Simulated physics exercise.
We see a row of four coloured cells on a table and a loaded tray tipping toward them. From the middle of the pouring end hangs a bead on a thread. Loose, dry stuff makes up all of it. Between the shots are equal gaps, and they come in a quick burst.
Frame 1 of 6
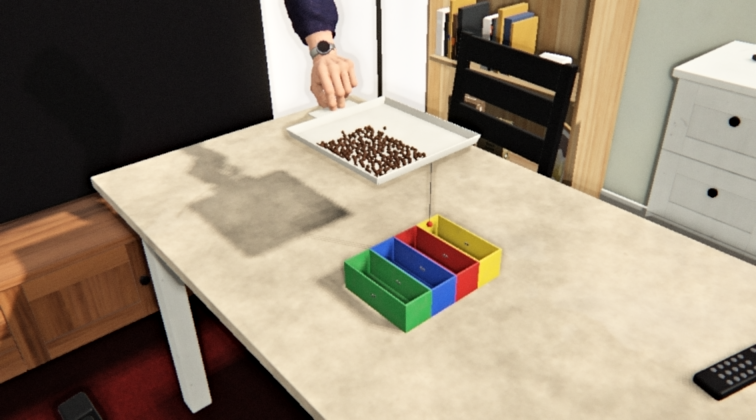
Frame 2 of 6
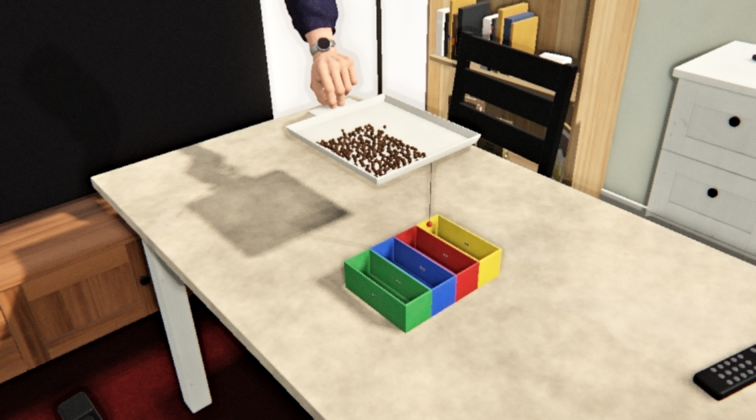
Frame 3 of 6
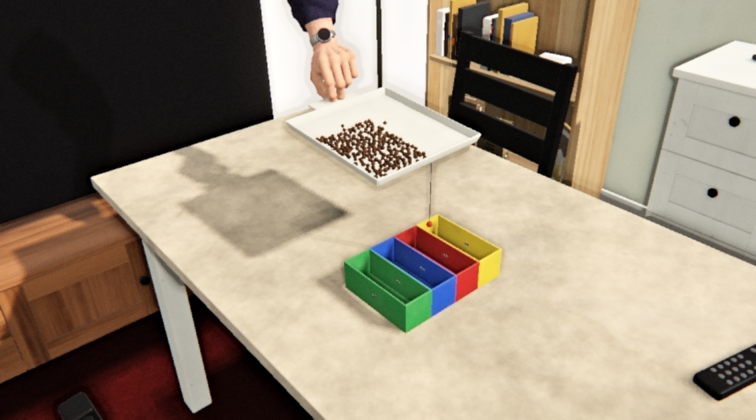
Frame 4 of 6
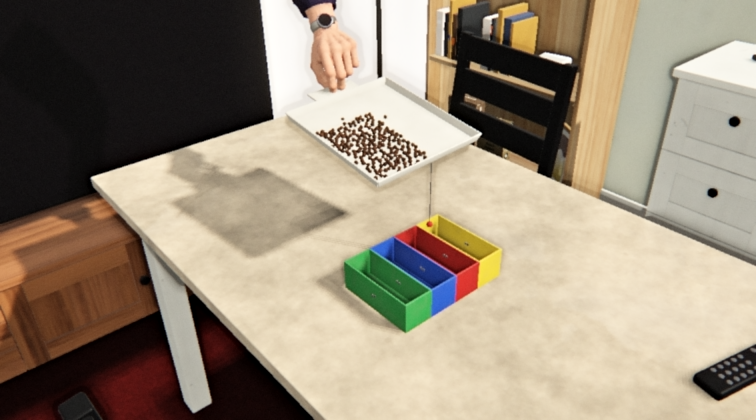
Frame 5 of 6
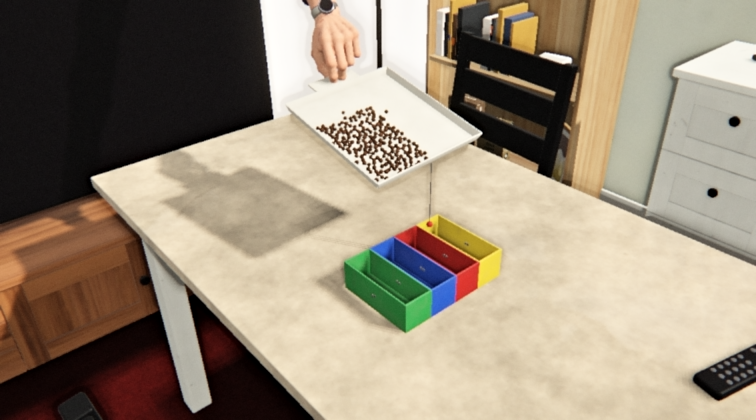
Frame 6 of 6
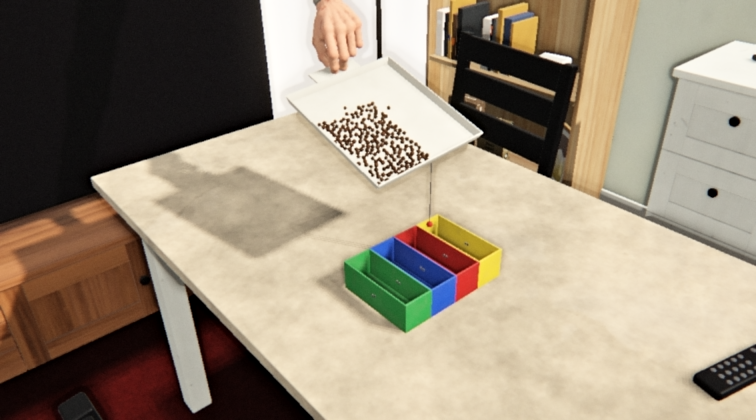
A white tray scattered with small brown berries starts out level, held by a hand above a pale table beside a row of green, blue, red and yellow cells. The hand gradually raises the tray's back edge, tilting it toward the cells, and the berries shift slightly and spread across its surface.
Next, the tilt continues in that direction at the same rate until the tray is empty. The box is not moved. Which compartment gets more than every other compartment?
The blue compartment gets the most.
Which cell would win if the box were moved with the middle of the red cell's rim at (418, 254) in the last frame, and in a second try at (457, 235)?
For the first position it is the cell in blue, and for the second it is the cell in green.
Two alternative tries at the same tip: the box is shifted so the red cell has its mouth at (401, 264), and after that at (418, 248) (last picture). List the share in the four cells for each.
In order, about 100 and 100 in a hundred.
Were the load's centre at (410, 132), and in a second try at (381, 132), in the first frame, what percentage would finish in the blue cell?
Shares in turn: 40 % and 40 %.
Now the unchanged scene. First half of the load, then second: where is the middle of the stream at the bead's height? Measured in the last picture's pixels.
Half one: (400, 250), half two: (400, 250).
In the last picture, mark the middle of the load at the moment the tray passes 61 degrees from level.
Near (395, 169).
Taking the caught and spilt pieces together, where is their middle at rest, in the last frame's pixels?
Somewhere around (410, 288) in the last picture.
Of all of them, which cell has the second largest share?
The answer here is the cell in green.
Soon, tray tipped steeply; most on the tray; a stray few in the green cell; a stray few in the blue cell; a small part falling or outside the box.
A while on, tray tipped right over; a stray few on the tray; about a third in the blue cell; about a quarter in the green cell; about a quarter in the red cell; a stray few in the yellow cell; a small part falling or outside the box.
Towards the end, tray tipped past a quarter turn; about half in the blue cell; about a third in the green cell; about a quarter in the red cell; a stray few in the yellow cell; a stray few falling or outside the box.
Finally, tray tipped past a quarter turn; about half in the blue cell; about a third in the green cell; about a quarter in the red cell; a stray few in the yellow cell; a stray few outside the box.
